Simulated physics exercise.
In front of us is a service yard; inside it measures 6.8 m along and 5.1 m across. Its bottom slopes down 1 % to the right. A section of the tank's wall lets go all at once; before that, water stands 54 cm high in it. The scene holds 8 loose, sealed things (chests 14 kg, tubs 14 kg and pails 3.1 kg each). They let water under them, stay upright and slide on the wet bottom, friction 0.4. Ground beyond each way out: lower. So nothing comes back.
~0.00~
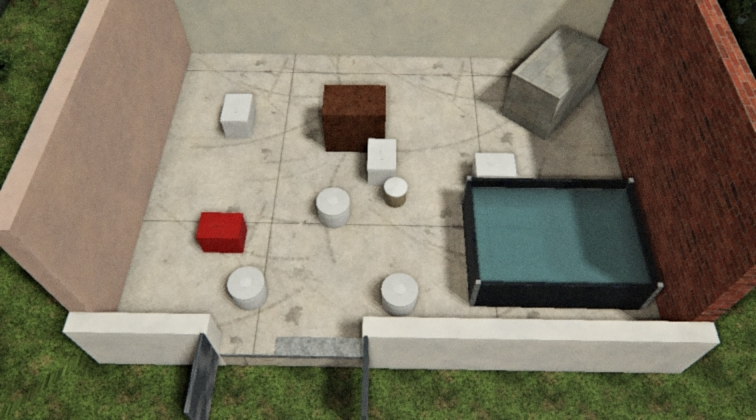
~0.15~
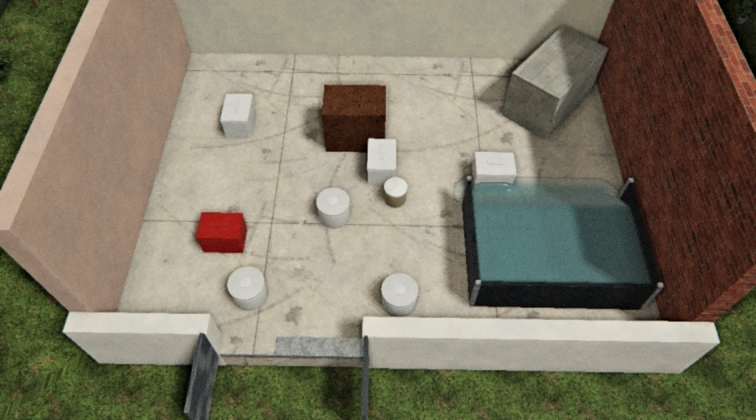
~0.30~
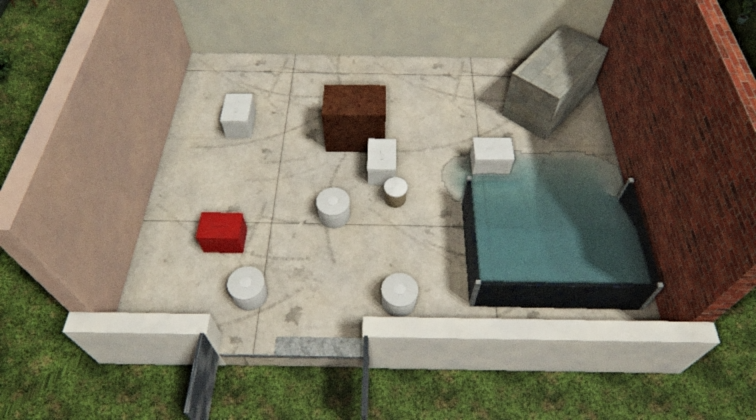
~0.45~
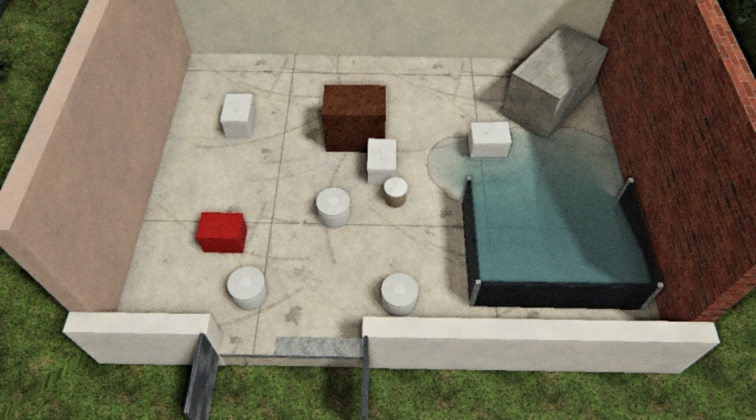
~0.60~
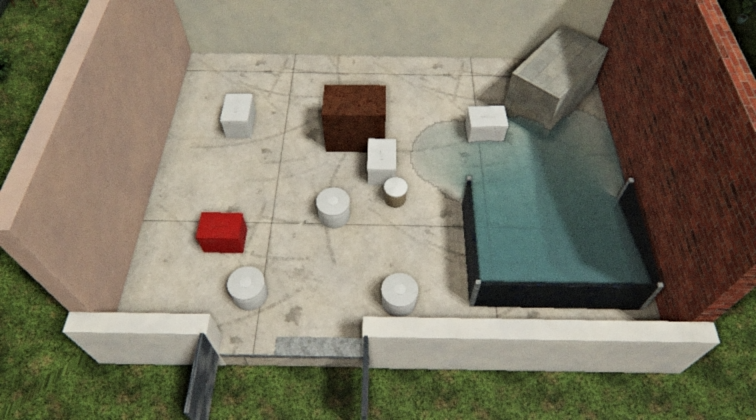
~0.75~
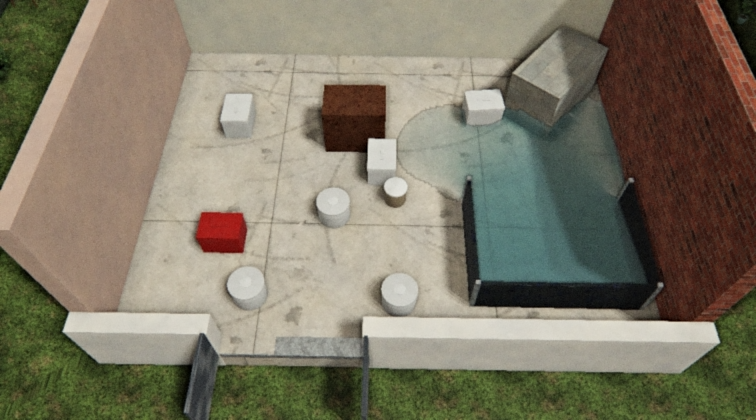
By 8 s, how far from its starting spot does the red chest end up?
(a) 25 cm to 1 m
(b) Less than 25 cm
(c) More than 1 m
b.
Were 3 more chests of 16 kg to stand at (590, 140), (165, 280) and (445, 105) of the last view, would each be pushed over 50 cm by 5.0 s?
In turn: Past it, under, more.
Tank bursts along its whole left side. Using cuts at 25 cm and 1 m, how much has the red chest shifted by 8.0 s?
The red chest is swept a long way.
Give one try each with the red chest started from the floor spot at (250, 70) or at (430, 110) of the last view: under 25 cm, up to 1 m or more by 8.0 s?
Outcomes in order: It is taken a long way; it is taken a long way.
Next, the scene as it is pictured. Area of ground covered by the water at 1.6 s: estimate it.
Roughly 13 m2.
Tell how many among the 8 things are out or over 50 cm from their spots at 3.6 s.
It comes to 1.
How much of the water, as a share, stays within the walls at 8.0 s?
98 %.
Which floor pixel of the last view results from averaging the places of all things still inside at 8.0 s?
They average out to somewhere around (311, 233).
After 1.6 s the red chest is near (219, 225), 0.0 m from its start, aground; 0 of 8 are out; 1 afloat.
After 3.6 s the red chest is near (219, 225), 0.0 m from its start, aground; 0 of 8 are out; 1 afloat.
After 5.6 s the red chest is near (219, 225), 0.0 m from its start, aground; 0 of 8 are out; 1 afloat.
After 8.0 s the red chest is near (219, 234), 0.1 m from its start, aground; 0 of 8 are out; 1 afloat.
